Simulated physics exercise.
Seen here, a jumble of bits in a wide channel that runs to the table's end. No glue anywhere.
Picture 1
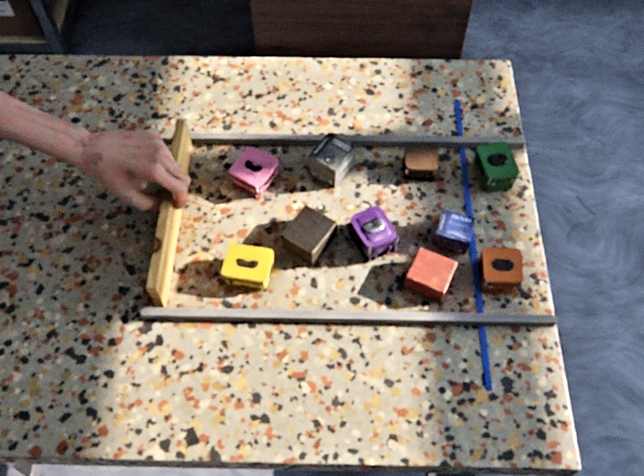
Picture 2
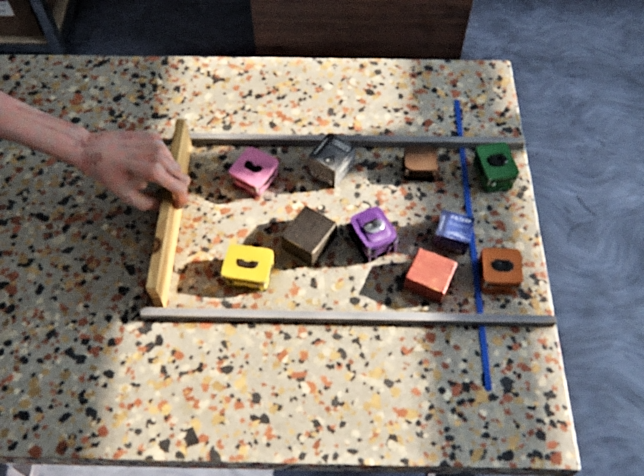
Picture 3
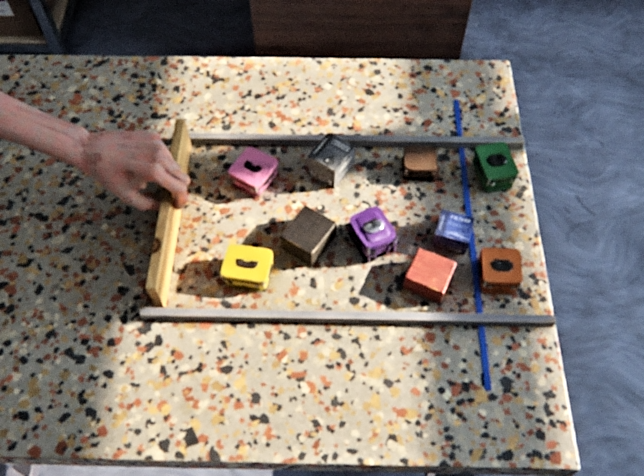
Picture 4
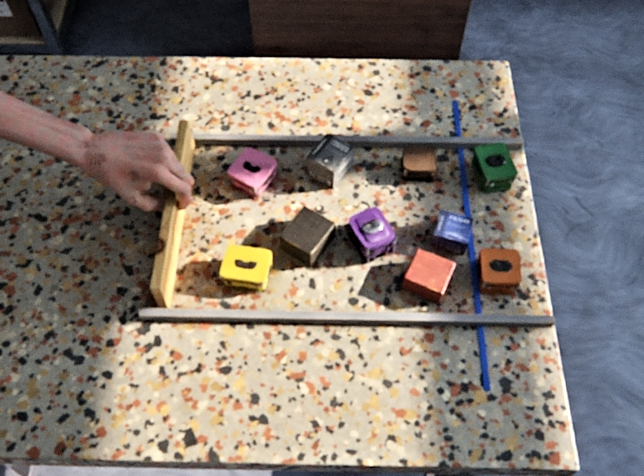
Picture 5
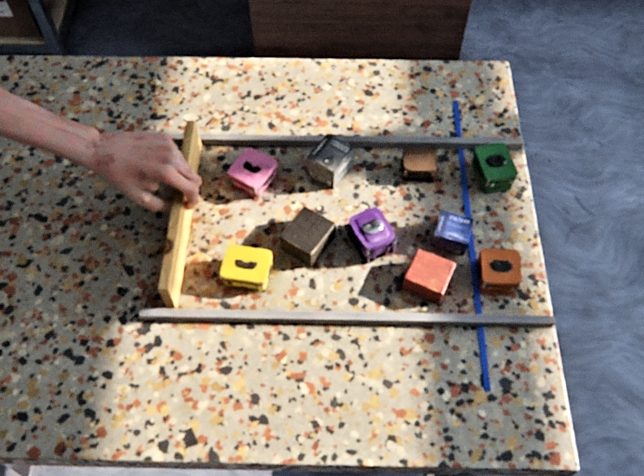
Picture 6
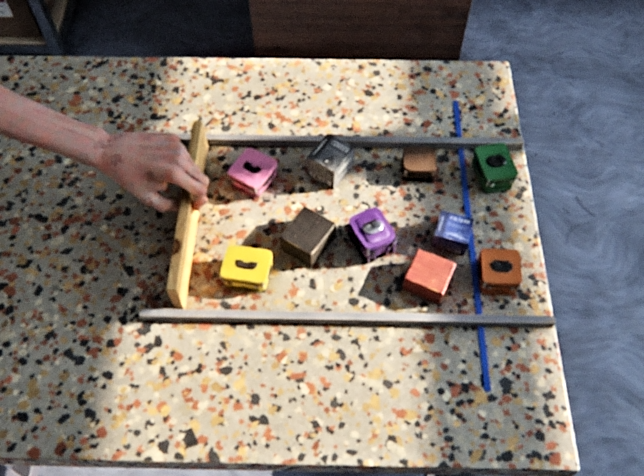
A hand holding a wooden board stayed nearly still at first, then slid it slightly right between two rails toward the scattered colored blocks, which sat unmoving on the speckled table.
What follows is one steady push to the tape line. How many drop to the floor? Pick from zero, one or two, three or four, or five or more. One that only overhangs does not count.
In the end the number that fall off is three or four.
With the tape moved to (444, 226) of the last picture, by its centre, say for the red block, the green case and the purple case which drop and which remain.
The red block does not fall, the green case tumbles off, the purple case remains up.
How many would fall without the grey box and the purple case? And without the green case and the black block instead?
The counts: 2 and 2.
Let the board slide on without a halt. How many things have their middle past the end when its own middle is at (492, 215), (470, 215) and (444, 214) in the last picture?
Place by place, 7, 4 and 2.
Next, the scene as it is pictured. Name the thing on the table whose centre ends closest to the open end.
The red block.
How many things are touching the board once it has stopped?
That makes 3.
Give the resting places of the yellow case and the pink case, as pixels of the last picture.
First (499, 275), then (483, 170).
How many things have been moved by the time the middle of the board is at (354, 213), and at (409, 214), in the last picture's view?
7 and 10.
Soon after, none off yet; green case at rest near (494, 168); orange case at rest near (499, 272); blue box at rest near (453, 232).
After that, none off yet; green case tilting a little near (546, 174); orange case displaced about its own width near (536, 274); blue box displaced well along near (521, 230).
In the end, the number that fall off is three or four; gone, brown case, blue box, orange case and green case.
